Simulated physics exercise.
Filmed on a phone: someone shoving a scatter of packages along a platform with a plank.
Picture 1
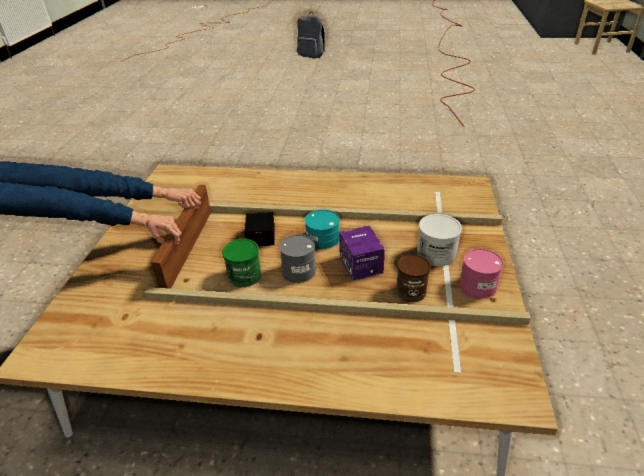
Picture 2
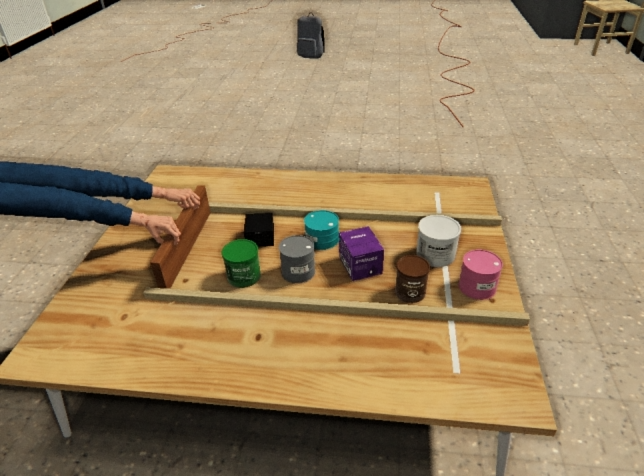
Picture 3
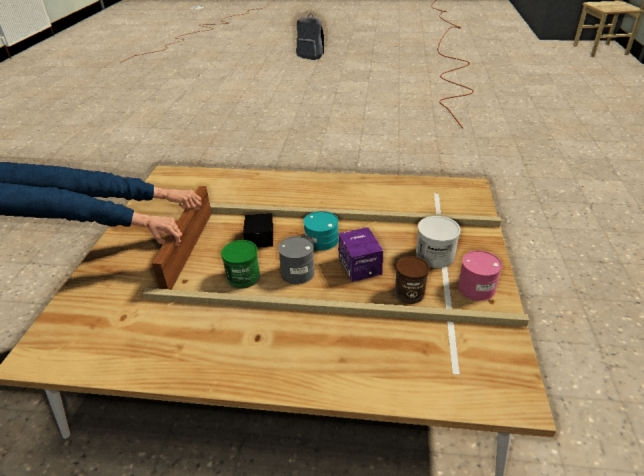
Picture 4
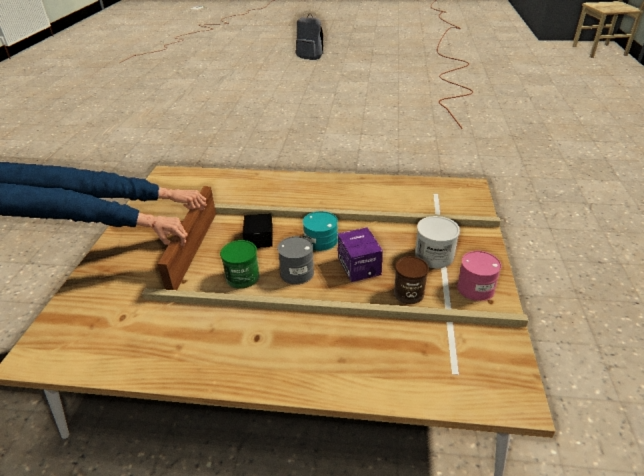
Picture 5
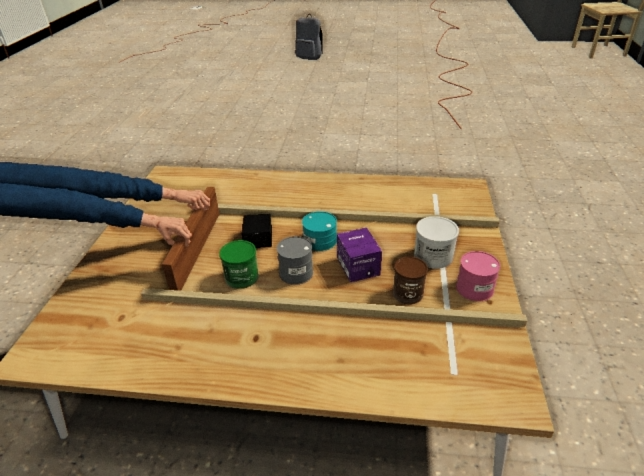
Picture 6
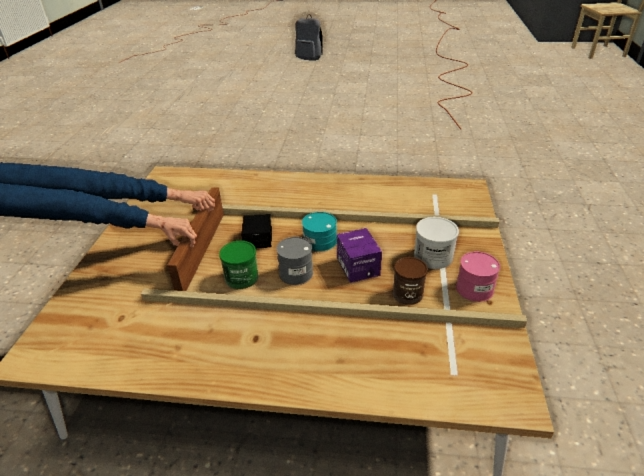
Two hands slide a wooden plank slightly right toward canisters and boxes on a table.
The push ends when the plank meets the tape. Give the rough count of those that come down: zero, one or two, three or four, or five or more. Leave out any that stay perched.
The number that fall off is one or two.
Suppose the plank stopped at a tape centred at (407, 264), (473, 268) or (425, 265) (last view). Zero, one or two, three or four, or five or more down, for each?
In that order: None; 5 or more; no fall at all.
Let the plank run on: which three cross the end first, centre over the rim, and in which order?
They are the white pail, the pink canister, the purple box.
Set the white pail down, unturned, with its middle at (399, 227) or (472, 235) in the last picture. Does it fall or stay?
In that order, it is lost; falls.
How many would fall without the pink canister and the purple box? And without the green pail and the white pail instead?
0 in the first case, 0 in the second.
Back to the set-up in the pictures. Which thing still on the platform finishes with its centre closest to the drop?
That is the purple box.
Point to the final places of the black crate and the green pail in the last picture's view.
About (458, 241), and the other about (467, 288).
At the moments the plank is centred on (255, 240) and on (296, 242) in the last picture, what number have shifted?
First 3, then 5.
Early on, none off yet; pink canister at rest near (477, 276); white pail at rest near (435, 243); brown pail at rest near (409, 281).
A while later, none off yet; pink canister at rest near (477, 276); white pail travelled a little near (439, 242); brown pail at rest near (409, 281).
Further along, none off yet; pink canister at rest near (478, 277); white pail travelled about its own width near (485, 237); brown pail travelled about its own width near (450, 292).
Finally, the number that fall off is one or two; lost, white pail and pink canister.
